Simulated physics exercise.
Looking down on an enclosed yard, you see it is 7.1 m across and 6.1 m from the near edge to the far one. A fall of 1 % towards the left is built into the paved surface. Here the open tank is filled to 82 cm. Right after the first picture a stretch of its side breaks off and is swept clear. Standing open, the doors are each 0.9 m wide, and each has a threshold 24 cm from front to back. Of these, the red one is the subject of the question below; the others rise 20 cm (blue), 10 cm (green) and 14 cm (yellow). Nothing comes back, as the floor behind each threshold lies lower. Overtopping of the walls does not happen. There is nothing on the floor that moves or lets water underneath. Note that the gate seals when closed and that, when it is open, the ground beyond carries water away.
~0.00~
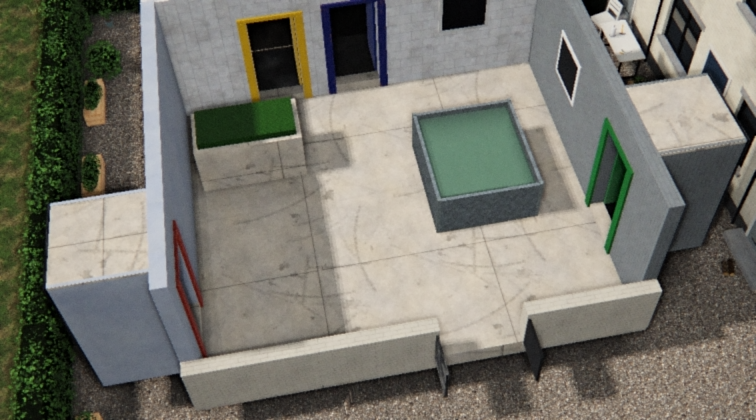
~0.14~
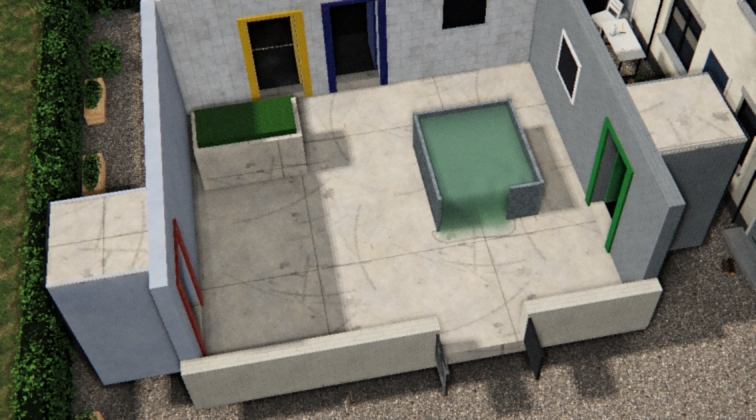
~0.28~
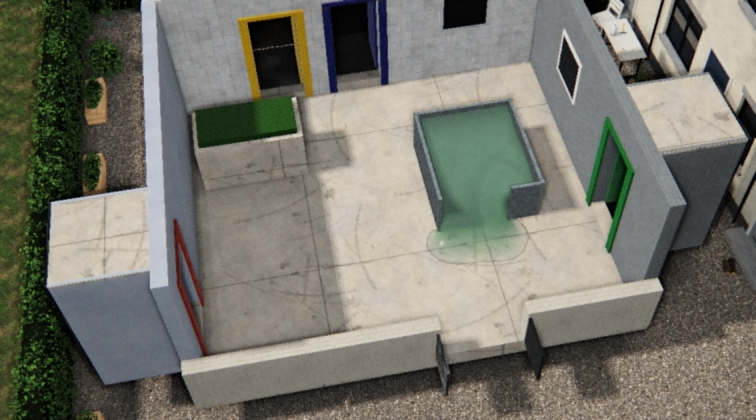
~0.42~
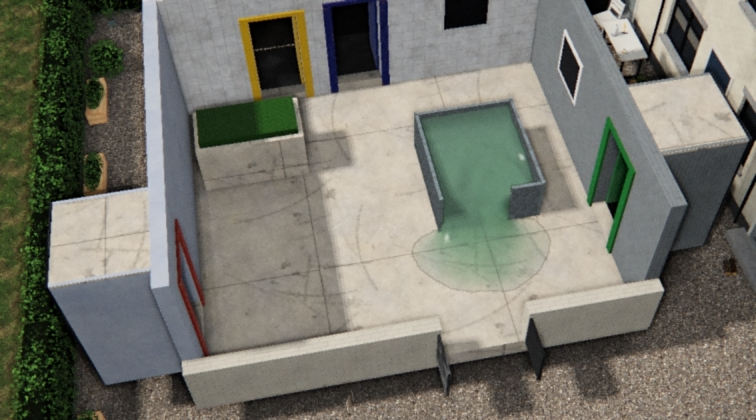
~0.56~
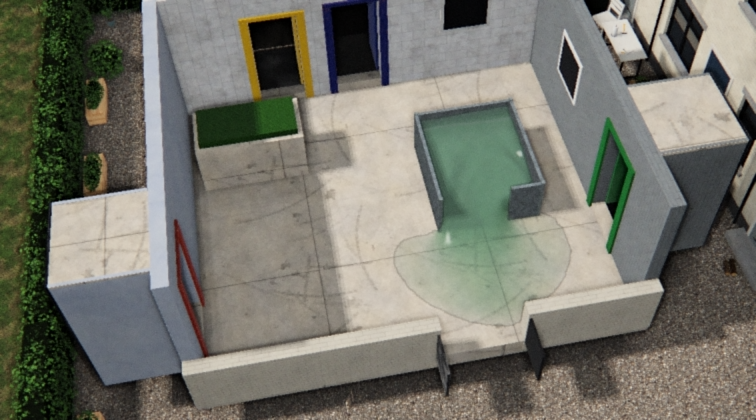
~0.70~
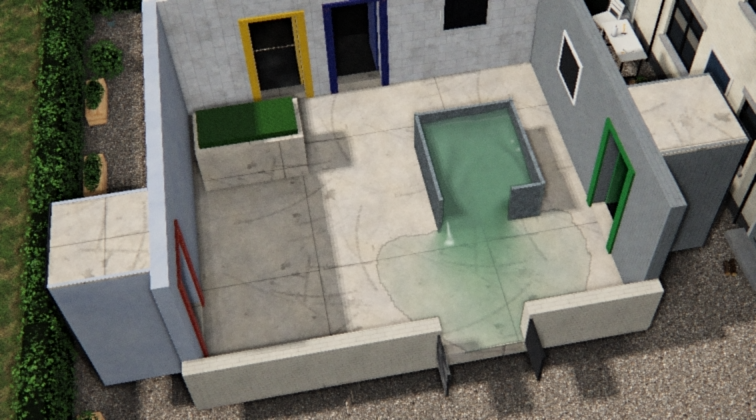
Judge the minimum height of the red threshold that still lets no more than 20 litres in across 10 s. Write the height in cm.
My estimate is 13.5 cm.
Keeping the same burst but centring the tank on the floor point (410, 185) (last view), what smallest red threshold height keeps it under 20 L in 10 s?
24 cm or thereabouts.
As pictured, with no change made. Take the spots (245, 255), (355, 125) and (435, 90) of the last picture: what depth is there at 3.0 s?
0, 0 and 0 cm, respectively.
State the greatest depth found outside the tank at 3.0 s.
About 26 cm.
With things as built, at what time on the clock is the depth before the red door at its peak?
Peak time: Around 3.2 s.
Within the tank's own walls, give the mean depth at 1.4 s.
About 46 centimetres.
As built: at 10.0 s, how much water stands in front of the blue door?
About 2.0 centimetres.
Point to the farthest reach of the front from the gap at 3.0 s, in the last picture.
Near pixel (209, 385).
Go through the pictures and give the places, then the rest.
The first picture shows still water, 82 cm deep, in the open tank at (476, 151); the red door at (191, 298) is dry.
In the second picture, the front is at (497, 234), 0.3 m from the gap at (474, 214); 0.3 m2 of floor is wet, 82 cm left at the back.
In the third picture, the gap is at (474, 215), the front 0.8 m out at (488, 258); the back of the open tank holds 82 cm.
In the fourth picture, the front is at (494, 288), 1.4 m from the gap at (475, 216); 2.4 m2 of floor is wet, 78 cm left at the back.
In the fifth picture, the gap is at (475, 216), the front 2.1 m out at a hidden place; the back of the open tank holds 70 cm.
In the sixth picture, the front is at a hidden place, 2.5 m from the gap at (475, 217); 6.3 m2 of floor is wet, 71 cm left at the back; the red door at (192, 298), 5.1 m from the gap, is still 3.2 m from the nearest water.
After 1.4 s water covers 25 % of the floor, deepest (40 cm) near (630, 308); it has not reached the red door.
After 3.0 s water covers 35 % of the floor, deepest (26 cm) near (209, 385); 19 cm at the red door, 0 litres in over its 18 cm threshold.
After 10.0 s water covers 95 % of the floor, deepest (8 cm) near (198, 234); 6 cm at the red door, 4 litres in over its 18 cm threshold.
At the red door as built, the water arrived by 2.5 s and peaked near 21 cm at 3.2 s.
Run again over the same 10 s with other heights there, 35 litres in over 11.5 cm, 11 litres over 15.5 cm. The limit of 20 litres is kept from about 13.5 cm up.
